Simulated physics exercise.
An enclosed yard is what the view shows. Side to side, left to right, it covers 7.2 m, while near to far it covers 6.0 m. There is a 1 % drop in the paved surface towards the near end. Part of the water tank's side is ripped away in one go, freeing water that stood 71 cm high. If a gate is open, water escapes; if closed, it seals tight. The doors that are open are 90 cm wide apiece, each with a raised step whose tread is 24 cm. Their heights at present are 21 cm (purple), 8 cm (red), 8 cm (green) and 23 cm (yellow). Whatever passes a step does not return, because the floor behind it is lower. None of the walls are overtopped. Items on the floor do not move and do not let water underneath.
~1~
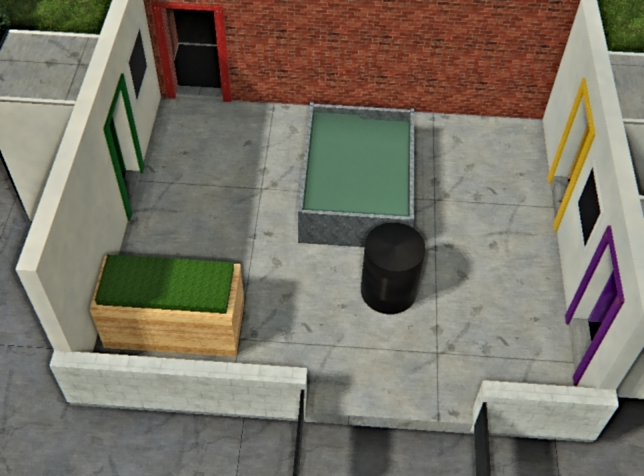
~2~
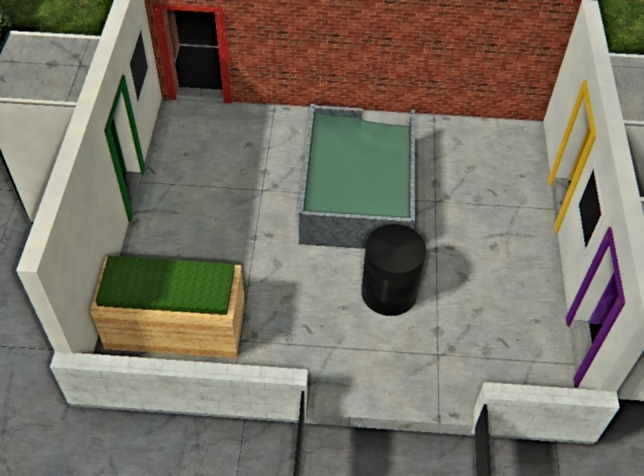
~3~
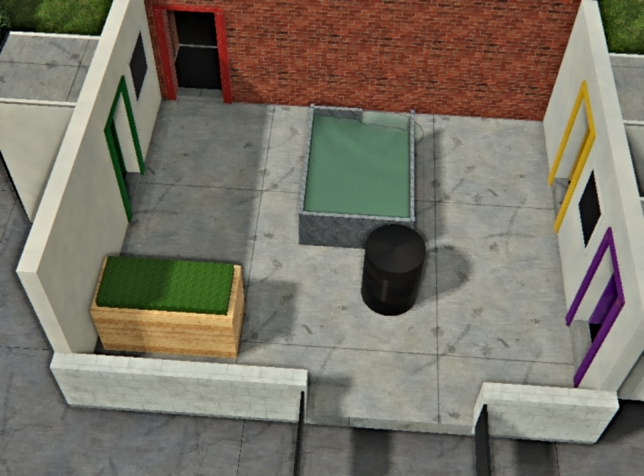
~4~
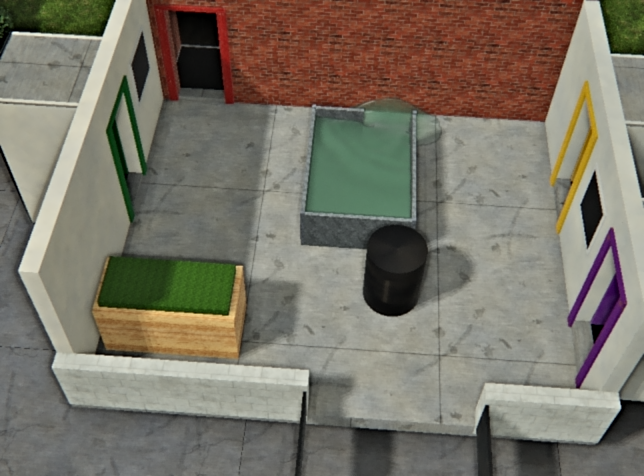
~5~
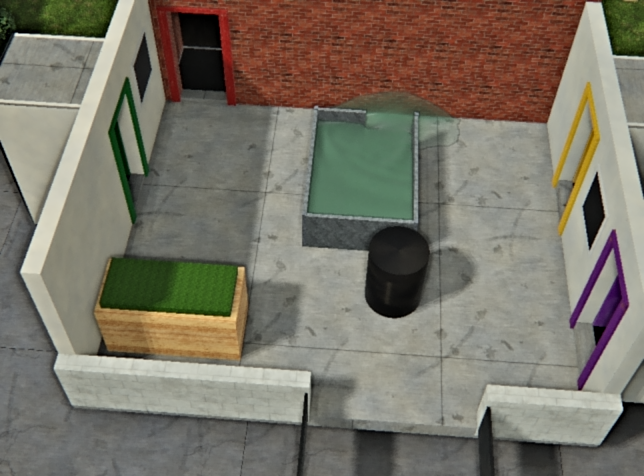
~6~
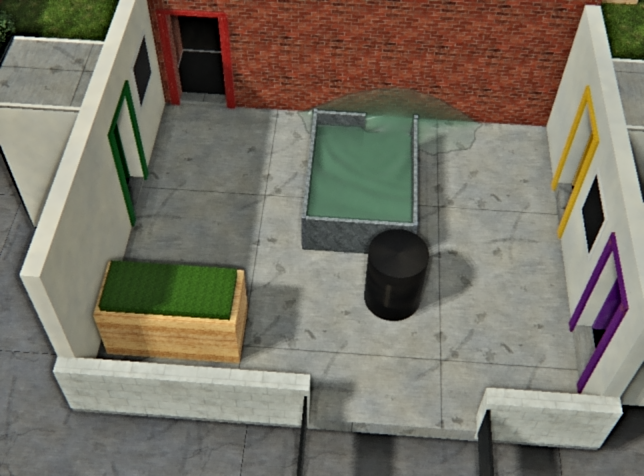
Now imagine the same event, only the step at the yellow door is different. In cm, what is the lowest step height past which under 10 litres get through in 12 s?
Close to 12 cm is just enough.
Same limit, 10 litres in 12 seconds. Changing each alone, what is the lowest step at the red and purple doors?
About 12.0 cm at red and about 7.5 cm at purple.
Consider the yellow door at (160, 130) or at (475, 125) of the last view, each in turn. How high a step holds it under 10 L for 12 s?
20 and 11.5 cm.
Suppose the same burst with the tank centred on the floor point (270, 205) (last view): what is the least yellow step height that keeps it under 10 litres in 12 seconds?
About 13.5 centimetres.
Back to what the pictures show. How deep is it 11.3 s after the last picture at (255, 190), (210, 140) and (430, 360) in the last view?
About 2, 4 and 7 cm.
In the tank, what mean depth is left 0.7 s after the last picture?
Close to 53 cm deep on average.
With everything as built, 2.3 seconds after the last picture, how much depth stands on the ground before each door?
Lab note, depth in cm: Purple 3; red 5; green 11; yellow 16.
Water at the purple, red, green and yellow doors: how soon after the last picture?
Purple at 2.2 s, red at 0.7 s, green at 1.8 s and yellow at 0.9 s.
Then, 0.7 s after the last picture water covers 20 % of the floor, deepest (55 cm) near (393, 125); it has not reached the yellow door.
Then, 2.3 s after the last picture water covers 40 % of the floor, deepest (34 cm) near (393, 125); 16 cm at the yellow door, 0 litres in over its 23 cm step.
Then, 11.3 s after the last picture water covers 95 % of the floor, deepest (10 cm) near (90, 387); 5 cm at the yellow door, 0 litres in over its 23 cm step.
At the yellow door as built, the water peaked near 16 cm, 1.7 s after the last picture.
With a step of 11 cm, 15 litres would have come in within the 12 s; with 14.5 cm, 3 litres. So under 10 litres takes about 12 cm.
